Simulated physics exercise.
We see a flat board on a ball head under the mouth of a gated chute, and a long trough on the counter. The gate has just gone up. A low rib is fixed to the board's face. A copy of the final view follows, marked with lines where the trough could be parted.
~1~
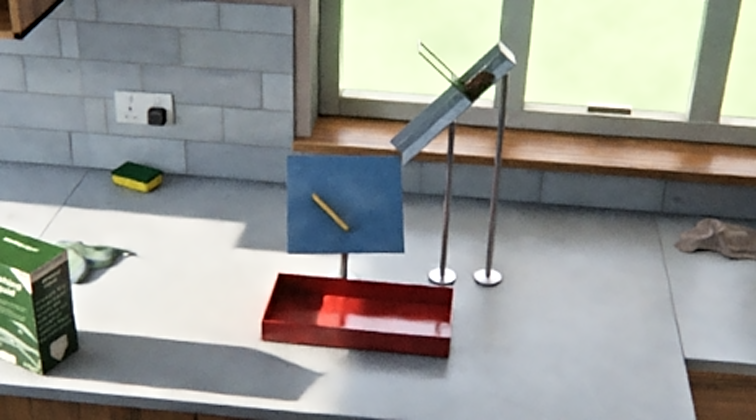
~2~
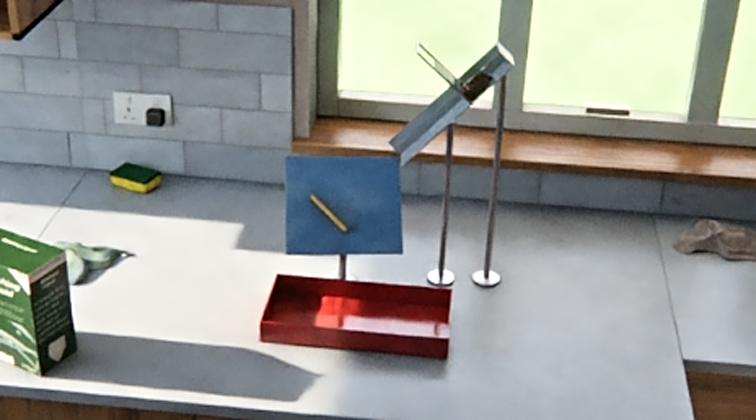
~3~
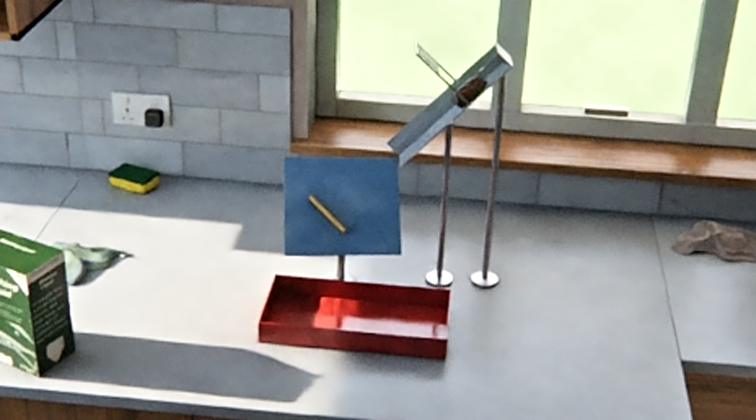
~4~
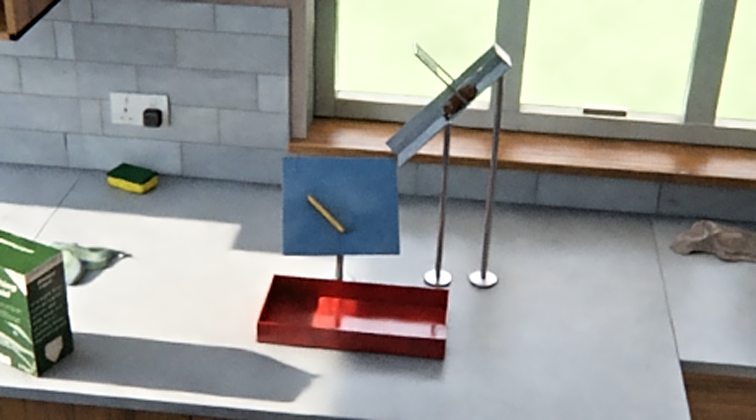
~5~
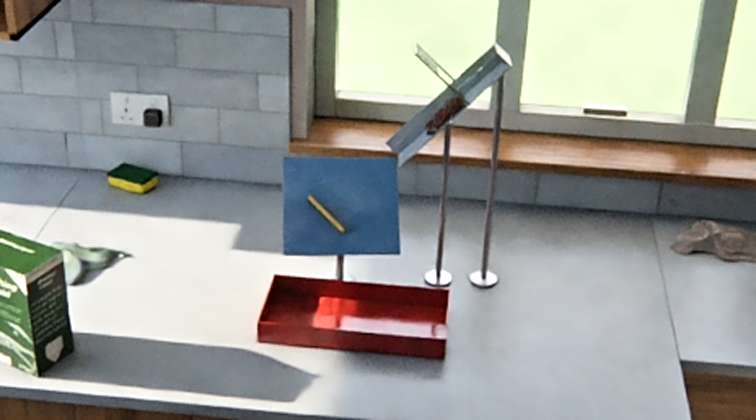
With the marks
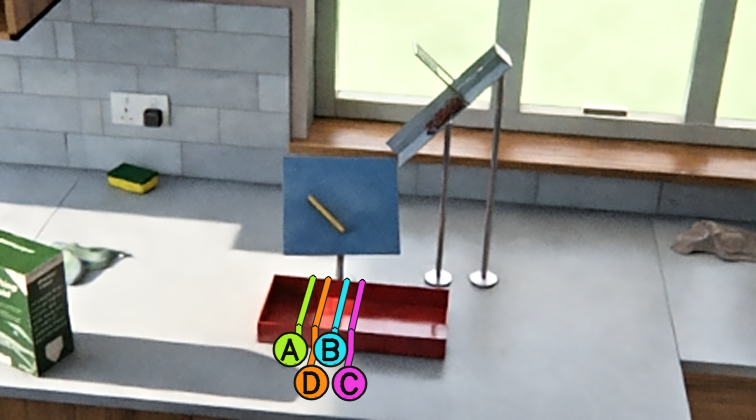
Small dark reddish pieces slide down a sloping metal chute above a tilted blue board.
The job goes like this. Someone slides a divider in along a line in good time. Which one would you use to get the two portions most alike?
Choose C.
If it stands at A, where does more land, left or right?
The right side.
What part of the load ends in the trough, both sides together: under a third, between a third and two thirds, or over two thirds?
It is over two thirds.
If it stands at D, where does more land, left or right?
More lands on the right.
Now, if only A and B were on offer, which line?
B.
On the marked copy, line A crosses the front rim at (298, 326); line B crosses the front rim at (334, 329); line C crosses the front rim at (351, 330); line D crosses the front rim at (315, 327).
If A is chosen, of what is caught, a stray few on the left of the divider, nearly all on the right.
If B is chosen, of what is caught, a small part on the left of the divider, most on the right.
If C is chosen, of what is caught, about two thirds on the left of the divider, about a third on the right.
If D is chosen, of what is caught, a stray few on the left of the divider, nearly all on the right.
